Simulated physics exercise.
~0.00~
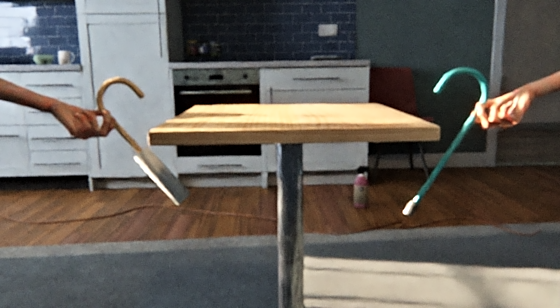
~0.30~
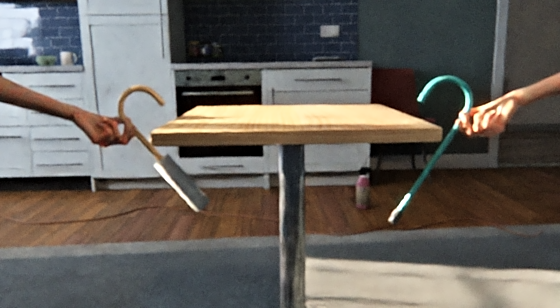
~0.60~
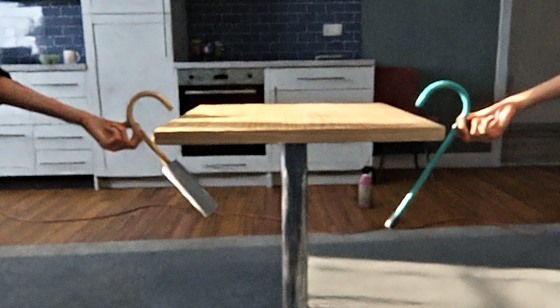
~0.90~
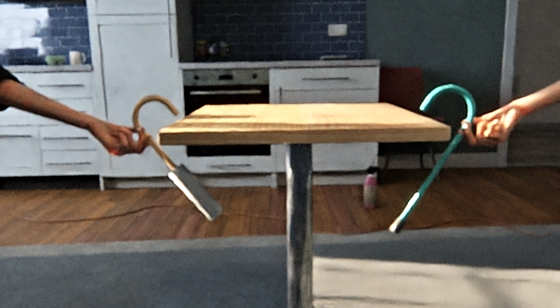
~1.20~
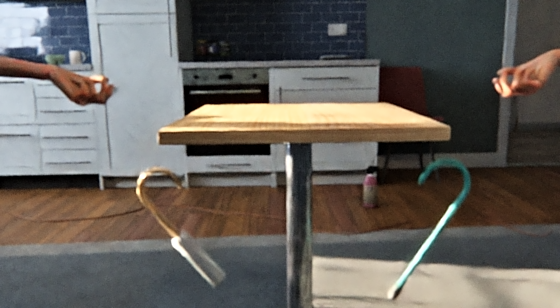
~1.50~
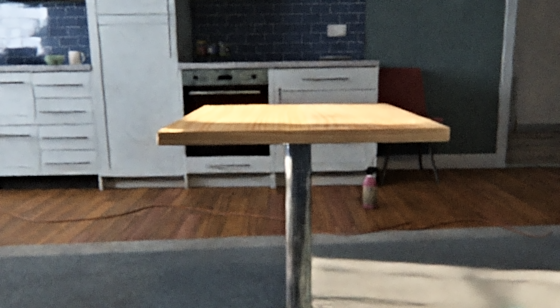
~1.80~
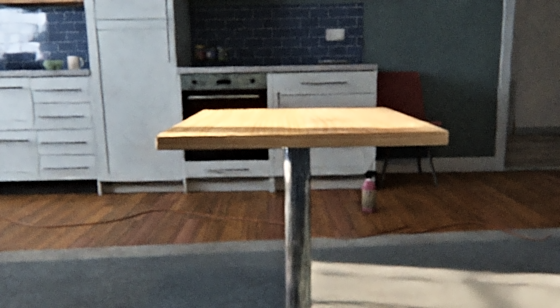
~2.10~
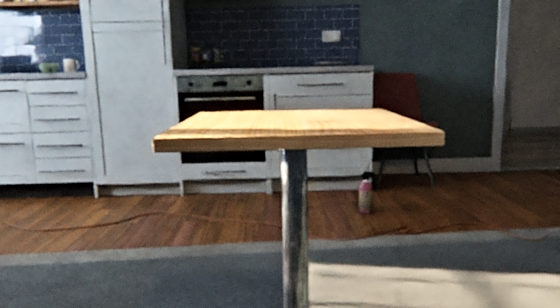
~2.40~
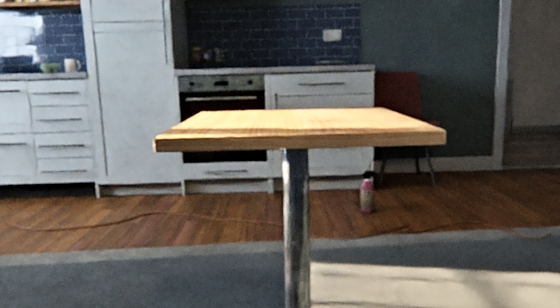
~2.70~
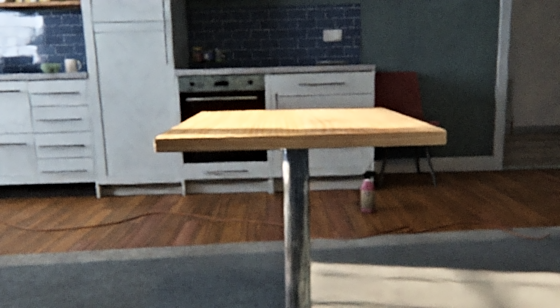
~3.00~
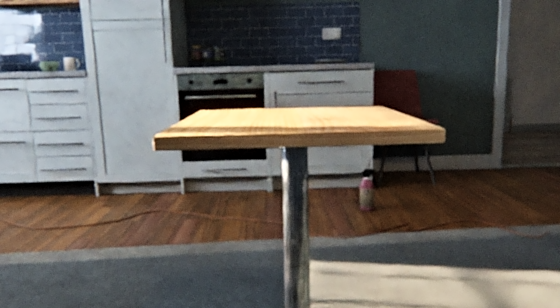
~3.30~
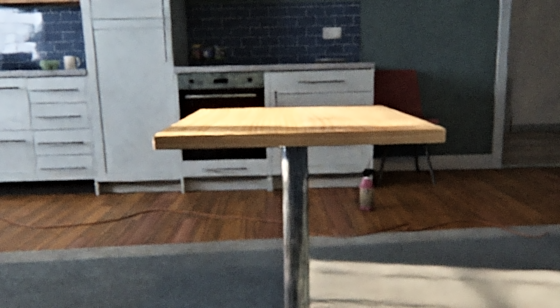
Two hands hook an umbrella and a turquoise cane at the table's edges, release them, and both fall.
